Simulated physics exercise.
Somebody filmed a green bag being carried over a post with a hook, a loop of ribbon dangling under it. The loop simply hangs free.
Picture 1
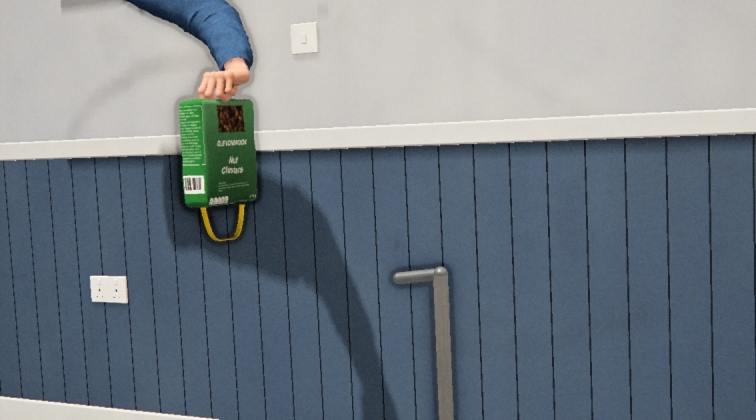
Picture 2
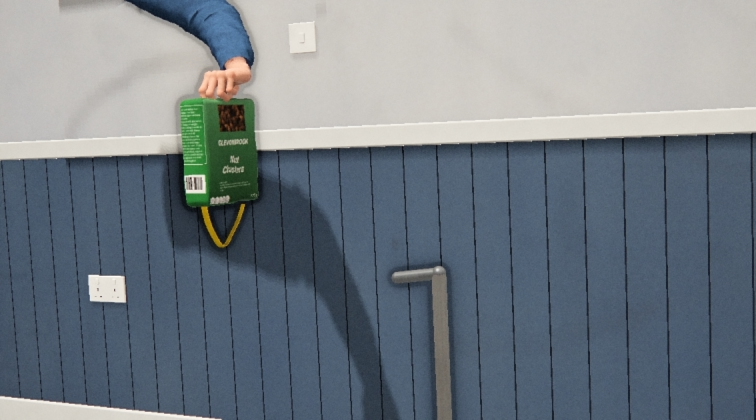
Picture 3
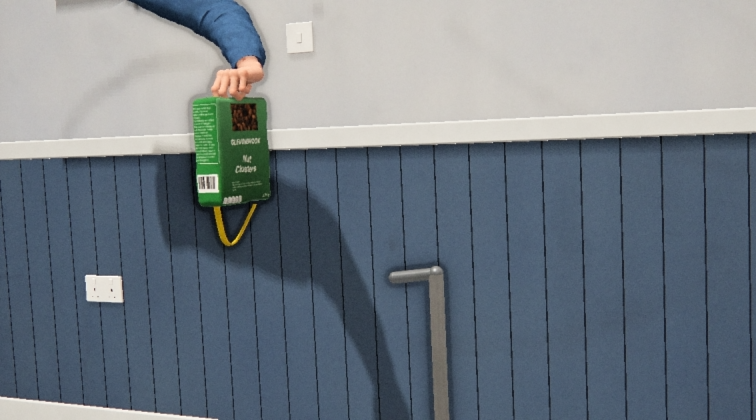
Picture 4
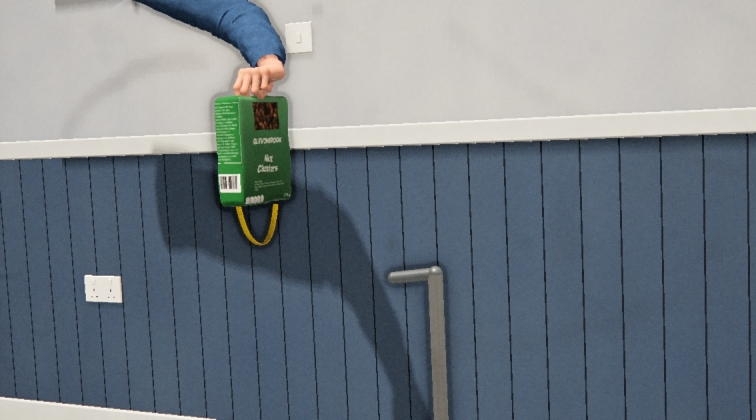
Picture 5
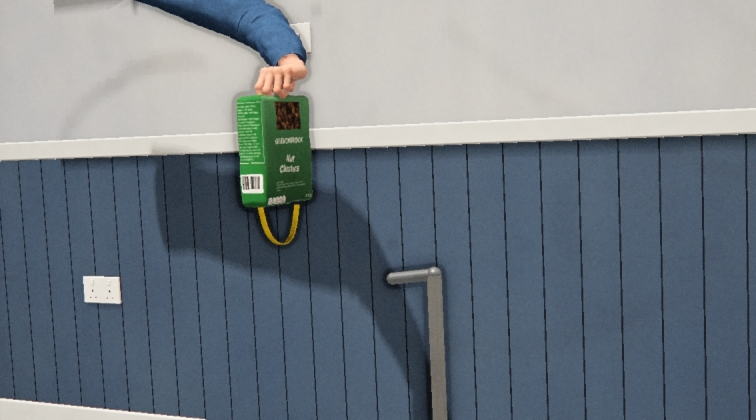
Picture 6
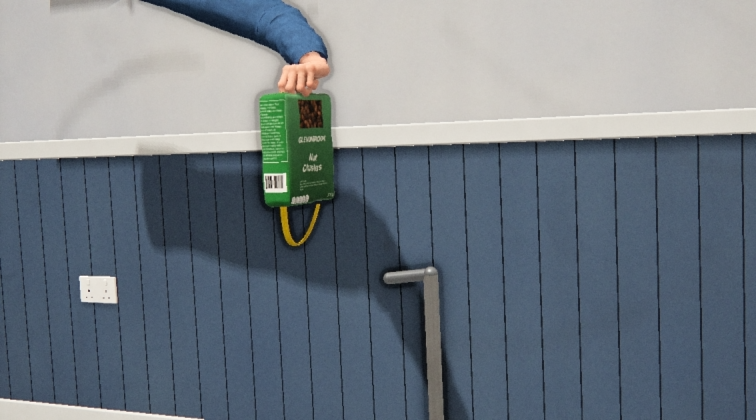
Against a wall with blue panelling below and pale grey above, a hand held a green bag with a yellow ribbon loop dangling beneath, then carried it rightward toward a grey hooked post.
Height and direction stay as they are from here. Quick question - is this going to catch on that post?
No, it will get by.
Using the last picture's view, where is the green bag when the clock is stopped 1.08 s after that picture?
About (451, 143).
Then, 0.40 s later than the last view, bag nearing the post near (352, 146).
Then, 1.08 s later than the last view, bag over the post near (450, 143).
Then, 1.74 s later than the last view, bag past the post near (555, 139).
Finally, bag past the post near (585, 138). The green bag passes clear.
